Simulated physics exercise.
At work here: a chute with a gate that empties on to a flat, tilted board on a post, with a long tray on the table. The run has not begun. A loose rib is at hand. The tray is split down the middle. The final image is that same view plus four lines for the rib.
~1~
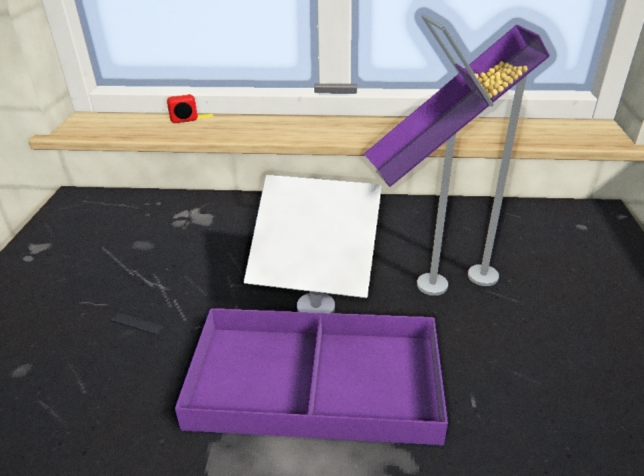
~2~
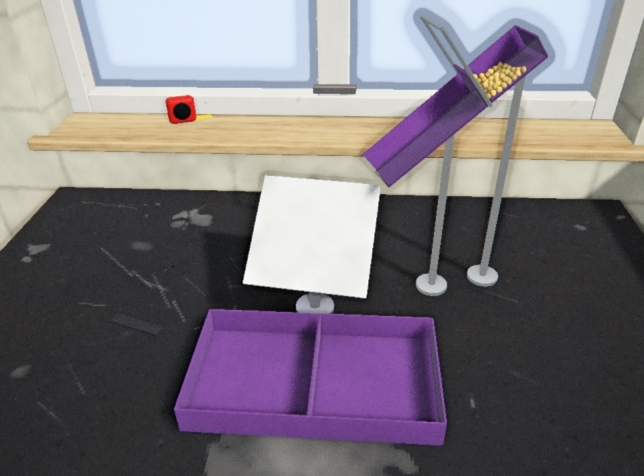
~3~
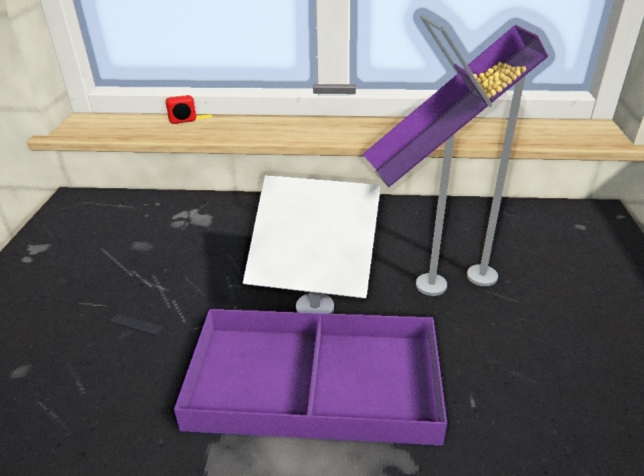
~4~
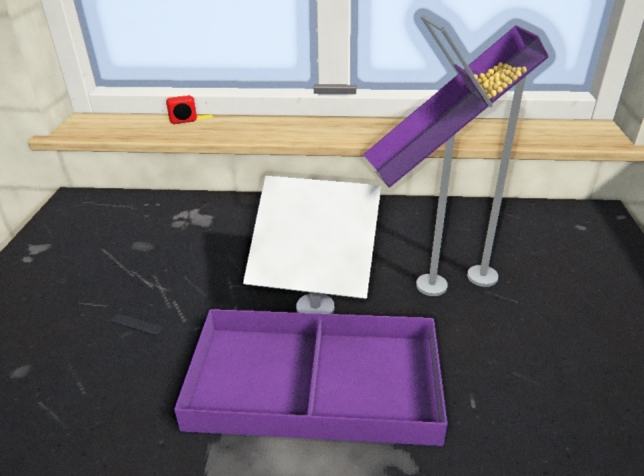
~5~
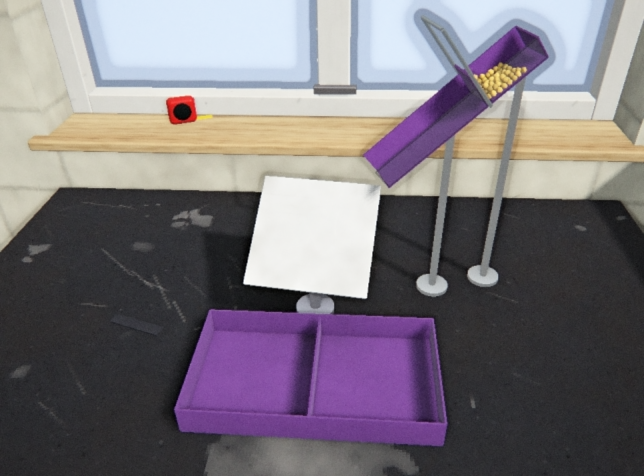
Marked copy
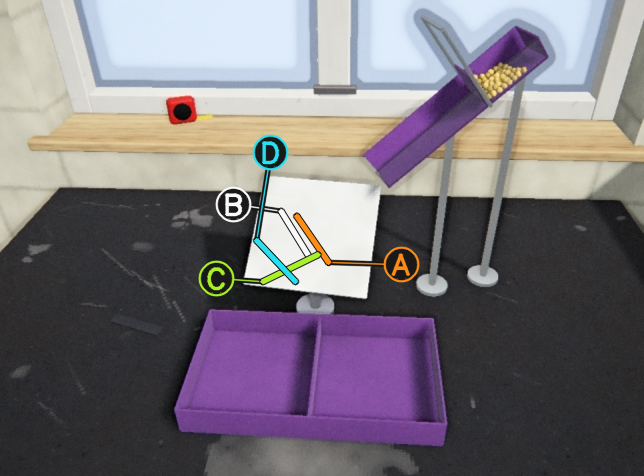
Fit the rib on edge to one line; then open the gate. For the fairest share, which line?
The best line is B.
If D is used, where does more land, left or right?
More lands on the left.
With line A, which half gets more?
The right half.
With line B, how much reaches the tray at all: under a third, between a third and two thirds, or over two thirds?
It is over two thirds.
On the marked copy, line A from (296, 216) to (328, 262); line B from (281, 211) to (310, 258); line C from (318, 254) to (262, 281); line D from (256, 240) to (295, 281).
If A is chosen, of what is caught, a small share in the left half, all but a few in the right.
If B is chosen, of what is caught, close to two thirds in the left half, close to a third in the right.
If C is chosen, of what is caught, the bulk in the left half, a small share in the right.
If D is chosen, of what is caught, the bulk in the left half, a small share in the right.
